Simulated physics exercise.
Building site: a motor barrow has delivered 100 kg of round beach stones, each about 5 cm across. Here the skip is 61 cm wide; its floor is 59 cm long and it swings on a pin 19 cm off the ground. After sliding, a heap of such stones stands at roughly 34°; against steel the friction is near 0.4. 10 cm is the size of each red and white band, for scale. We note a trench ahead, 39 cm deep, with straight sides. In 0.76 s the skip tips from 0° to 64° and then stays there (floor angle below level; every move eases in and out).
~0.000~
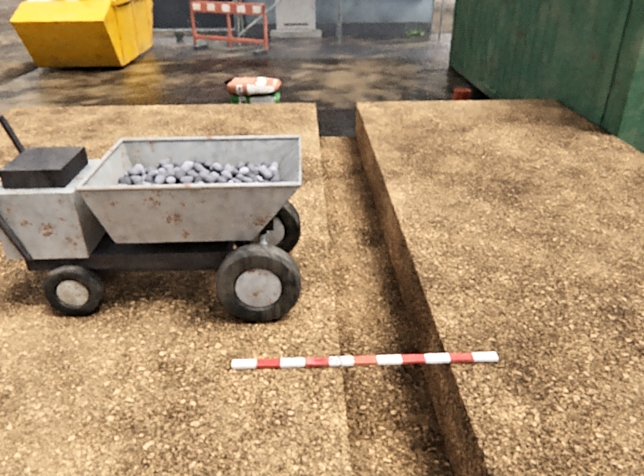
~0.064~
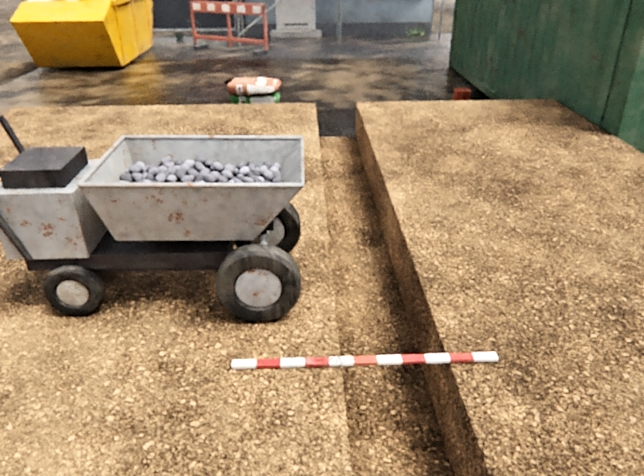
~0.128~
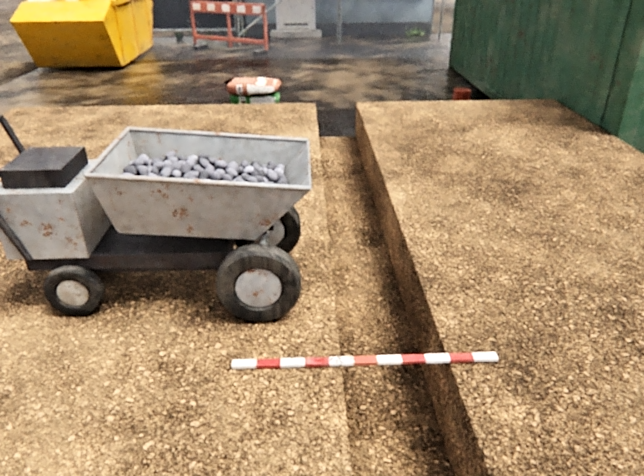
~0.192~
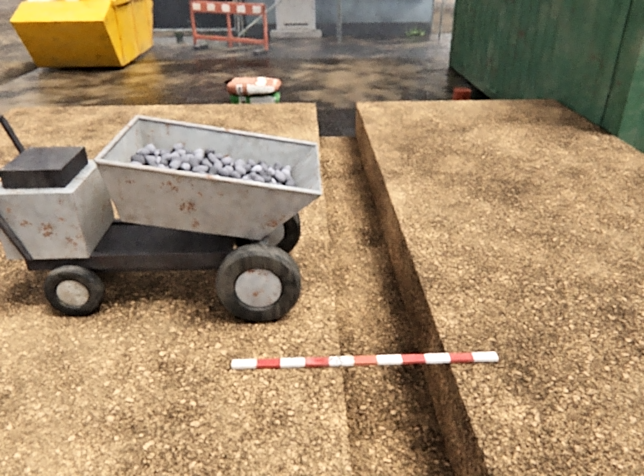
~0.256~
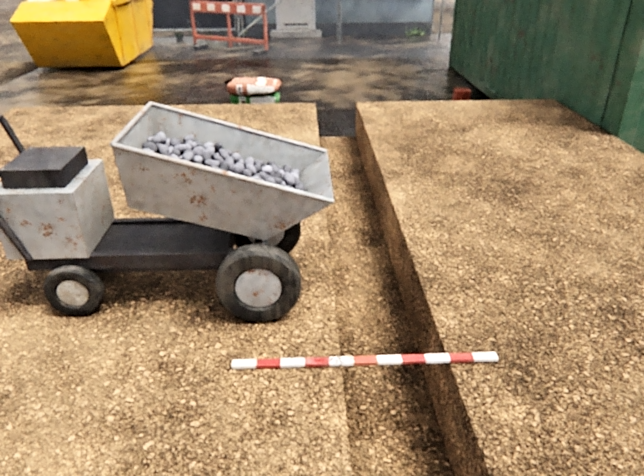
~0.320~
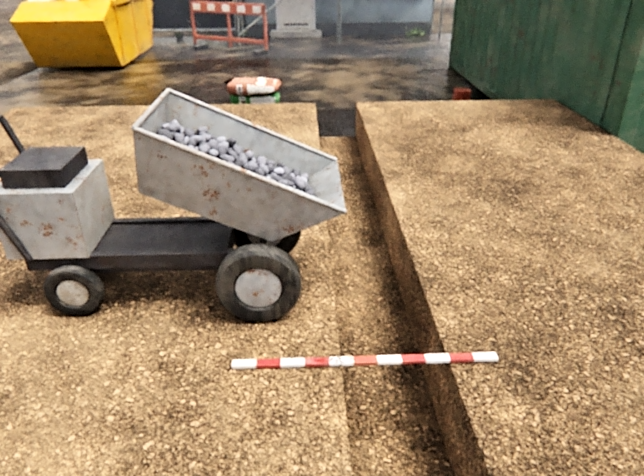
We see a small grey motor barrow loaded with rounded grey stones beside a straight-sided trench, a red-and-white striped rod lying across it. The skip tilts gradually, its rear rising and its front lip lowering toward the right.
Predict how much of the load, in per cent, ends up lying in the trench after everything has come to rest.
Roughly 70 per cent of it.
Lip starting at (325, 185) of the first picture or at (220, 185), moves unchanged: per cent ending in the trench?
Estimates: 45 % then 95 %.
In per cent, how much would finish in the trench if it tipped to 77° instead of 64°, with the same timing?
Near 75 per cent then.
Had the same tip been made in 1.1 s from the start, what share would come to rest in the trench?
Then roughly 75 percent.
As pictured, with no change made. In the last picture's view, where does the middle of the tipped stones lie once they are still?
I'd point to around (402, 332).
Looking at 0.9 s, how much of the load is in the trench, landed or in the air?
About 15%.
After 0.6 s the floor is at 54°; 100 % in the skip; the foremost stones are at (347, 232).
After 0.9 s the floor is at 64°; 84 % in the skip, 16 % in the trench; the foremost stones are at (422, 264).
After 1.2 s the floor is at 64°; 34 % in the skip, 37 % in the trench, 29 % past the trench; the foremost stones are at (526, 285).
After 3.2 s the floor is at 64°; 0 % in the skip, 70 % in the trench, 30 % past the trench; the foremost stones are at (629, 269).
